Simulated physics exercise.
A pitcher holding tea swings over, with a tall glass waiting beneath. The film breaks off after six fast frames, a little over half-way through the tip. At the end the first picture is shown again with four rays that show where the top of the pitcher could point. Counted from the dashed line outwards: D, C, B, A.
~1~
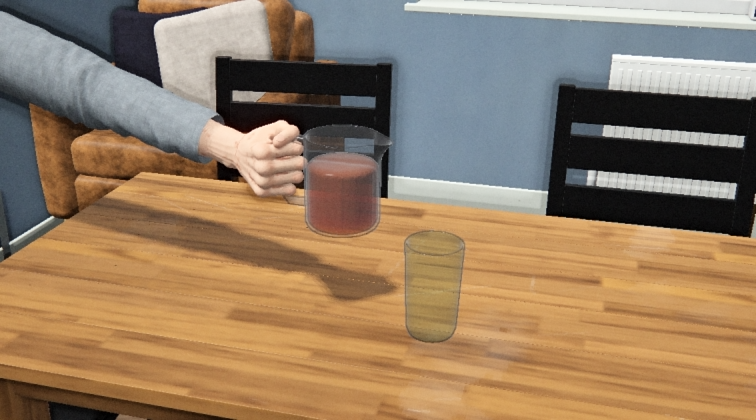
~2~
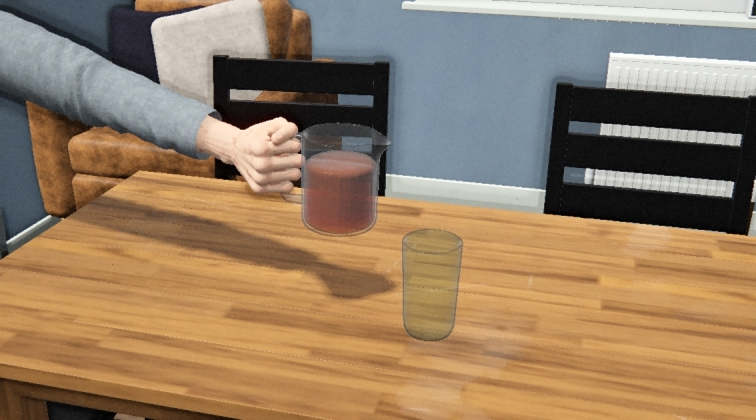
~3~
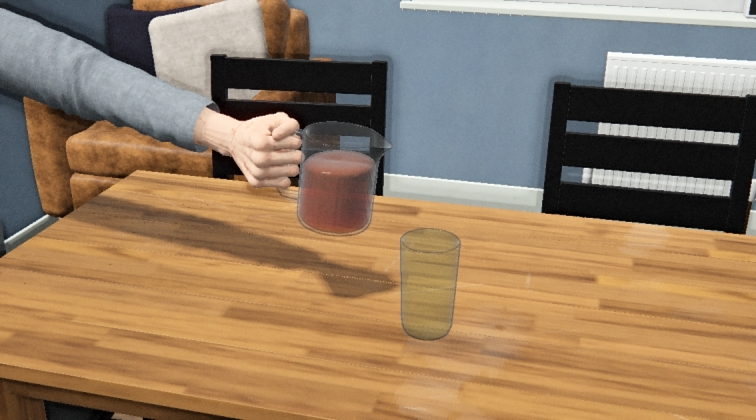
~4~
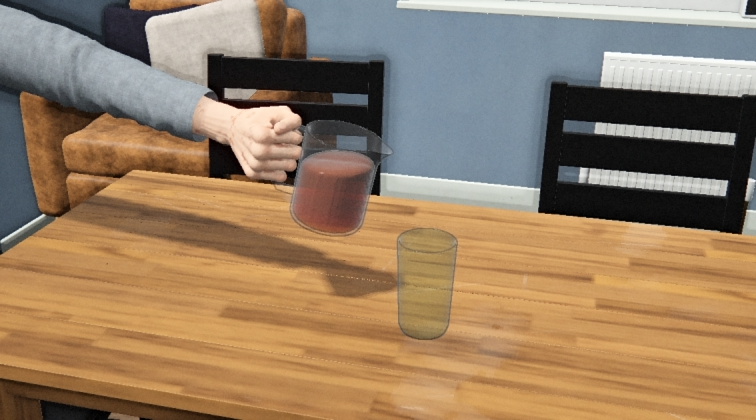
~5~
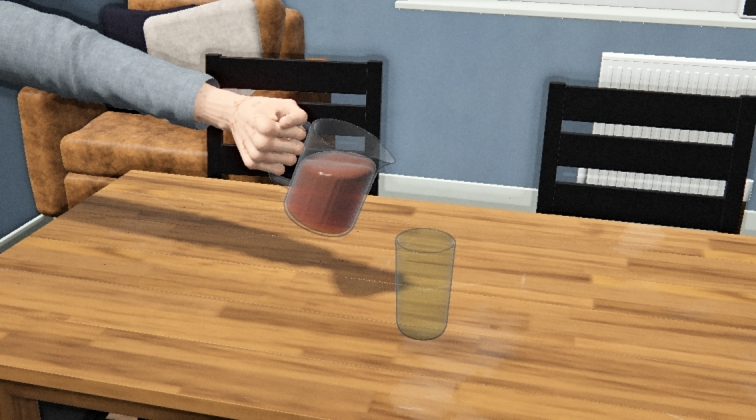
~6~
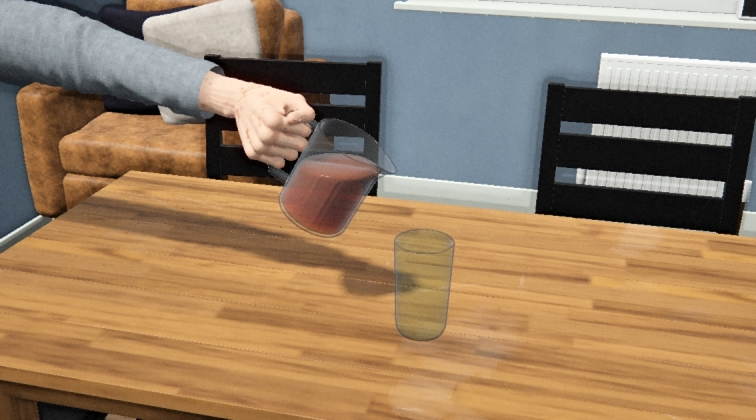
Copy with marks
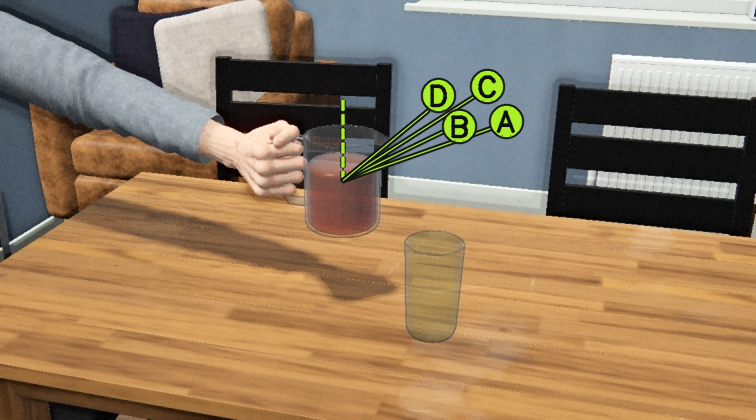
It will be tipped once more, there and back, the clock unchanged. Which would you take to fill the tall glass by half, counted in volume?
Use mark A.
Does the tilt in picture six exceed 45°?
No, it does not.
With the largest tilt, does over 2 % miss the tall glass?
No, it does not.
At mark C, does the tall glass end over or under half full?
Under half.
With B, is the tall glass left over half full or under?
Under half.
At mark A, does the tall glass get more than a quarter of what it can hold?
Yes.
On the marked copy, A at (490, 128); B at (442, 132); C at (474, 96); D at (428, 110).
For mark A, the tall glass ends with about 50 % of what it can hold.
For mark B, the tall glass ends with about 35 % of what it can hold.
For mark C, the tall glass ends with about 23 % of what it can hold.
For mark D, the tall glass ends with about 13 % of what it can hold.
